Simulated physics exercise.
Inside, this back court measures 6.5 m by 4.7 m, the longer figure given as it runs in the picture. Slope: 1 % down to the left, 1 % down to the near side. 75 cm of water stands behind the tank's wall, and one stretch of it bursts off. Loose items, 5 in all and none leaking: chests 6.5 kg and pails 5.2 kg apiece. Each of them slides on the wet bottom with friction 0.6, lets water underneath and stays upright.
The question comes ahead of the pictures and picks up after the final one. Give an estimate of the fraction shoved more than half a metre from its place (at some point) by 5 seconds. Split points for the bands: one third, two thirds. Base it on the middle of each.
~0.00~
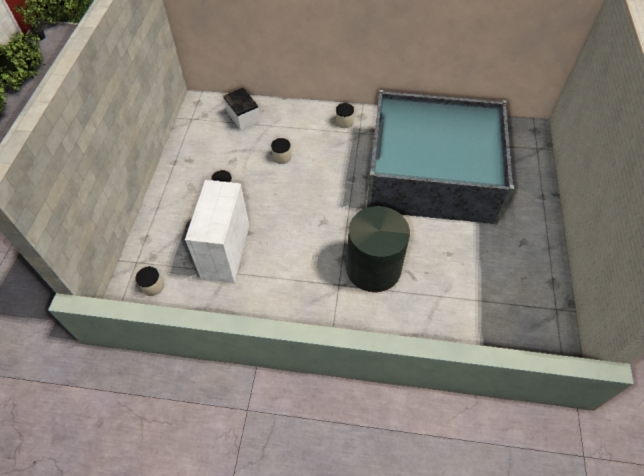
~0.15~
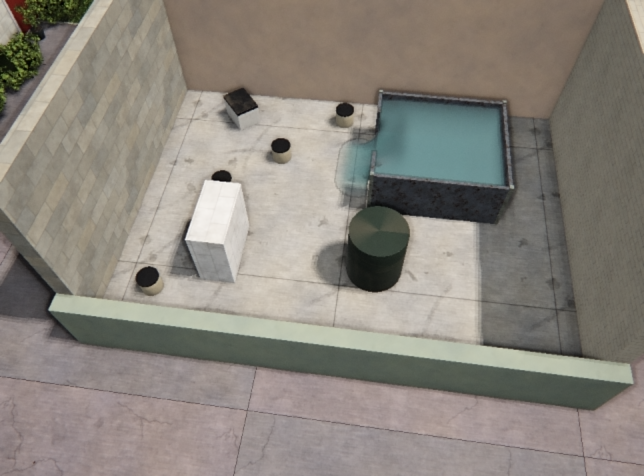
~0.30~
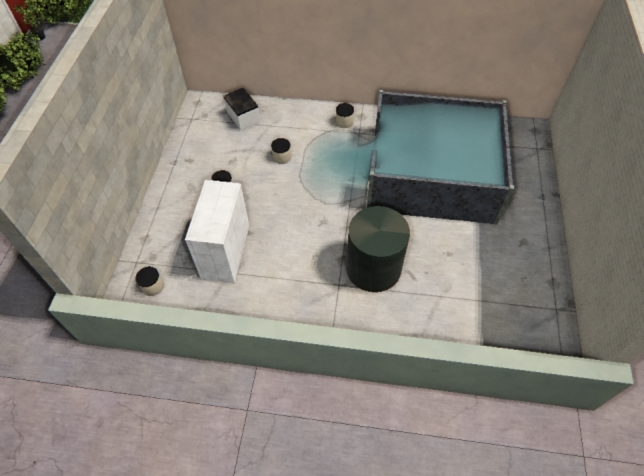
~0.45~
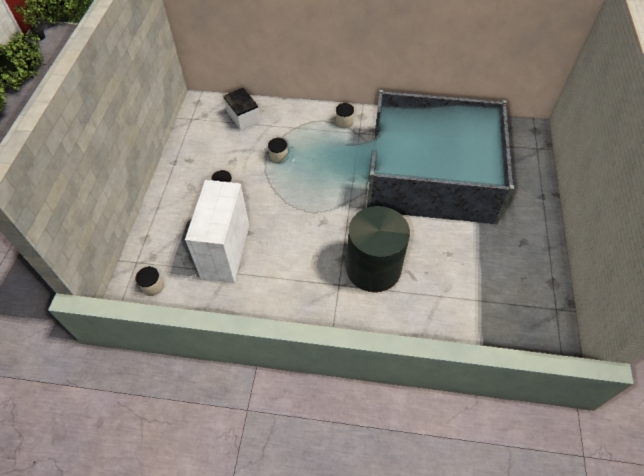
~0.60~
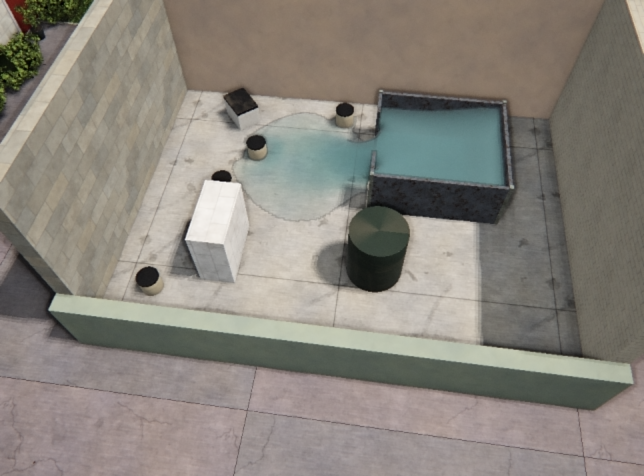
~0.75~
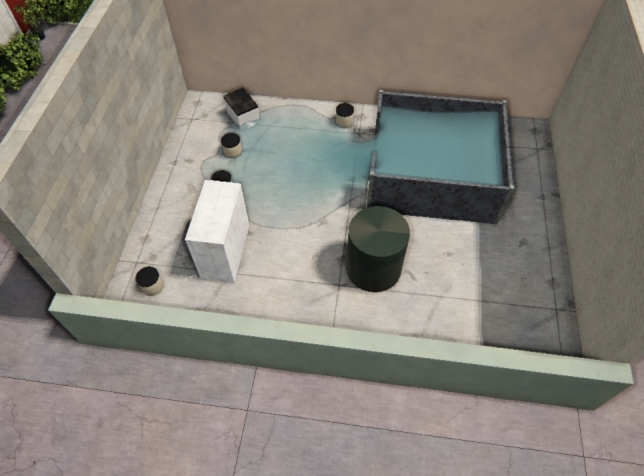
Expect the count to work out to two thirds plus.
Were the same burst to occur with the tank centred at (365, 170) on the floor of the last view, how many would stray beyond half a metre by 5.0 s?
Then the count would be 5.
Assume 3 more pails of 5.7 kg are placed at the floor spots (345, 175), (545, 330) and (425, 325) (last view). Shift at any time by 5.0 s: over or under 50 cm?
Outcome: Breaks the threshold first, stays within next, stays within last.
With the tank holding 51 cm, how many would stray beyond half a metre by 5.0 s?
The count would be 4.
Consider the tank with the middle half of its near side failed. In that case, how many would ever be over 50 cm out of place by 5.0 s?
That would give 1.
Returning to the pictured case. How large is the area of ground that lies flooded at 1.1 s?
Near 12 m2 in all.
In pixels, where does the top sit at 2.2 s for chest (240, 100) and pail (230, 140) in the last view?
About (188, 70) for the first and (175, 122) for the second.
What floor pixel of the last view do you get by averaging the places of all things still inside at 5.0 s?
That lands at roughly (247, 207).
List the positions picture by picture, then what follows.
In the first frame, a pail at (281, 145) rests on the ground; a pail at (222, 178) rests on the ground; 3.2 m2 under water; 0 of 5 have shifted.
In the second frame, a pail at (281, 145), on the bottom; a pail at (222, 178), on the bottom; 3.8 m2 under water; 0 of 5 have shifted.
In the third frame, a pail at (281, 145) rests on the ground; a pail at (222, 178) rests on the ground; water covers 4.7 m2; 0 of 5 have shifted.
In the fourth frame, a pail at (278, 145) rests on the ground, 5 cm from its start; a pail at (222, 178) rests on the ground; 5.7 m2 under water; 1 of 5 have shifted.
In the fifth frame, a pail at (256, 142) rests on the ground, 41 cm from its start; a pail at (222, 178), on the bottom; water covers 6.9 m2; 1 of 5 have shifted.
In the sixth frame, a pail at (231, 140) rests on the ground, 85 cm from its start; a pail at (221, 178) rests on the ground; 8.3 m2 under water; 1 of 5 have shifted.
After 1.1 s 1 of 5 are over 50 cm from their spots; 0 afloat.
After 2.2 s 3 of 5 are over 50 cm from their spots; 2 afloat.
After 3.5 s 3 of 5 are over 50 cm from their spots; 4 afloat.
After 5.0 s 4 of 5 are over 50 cm from their spots, and 4 have been at some point; 4 afloat.
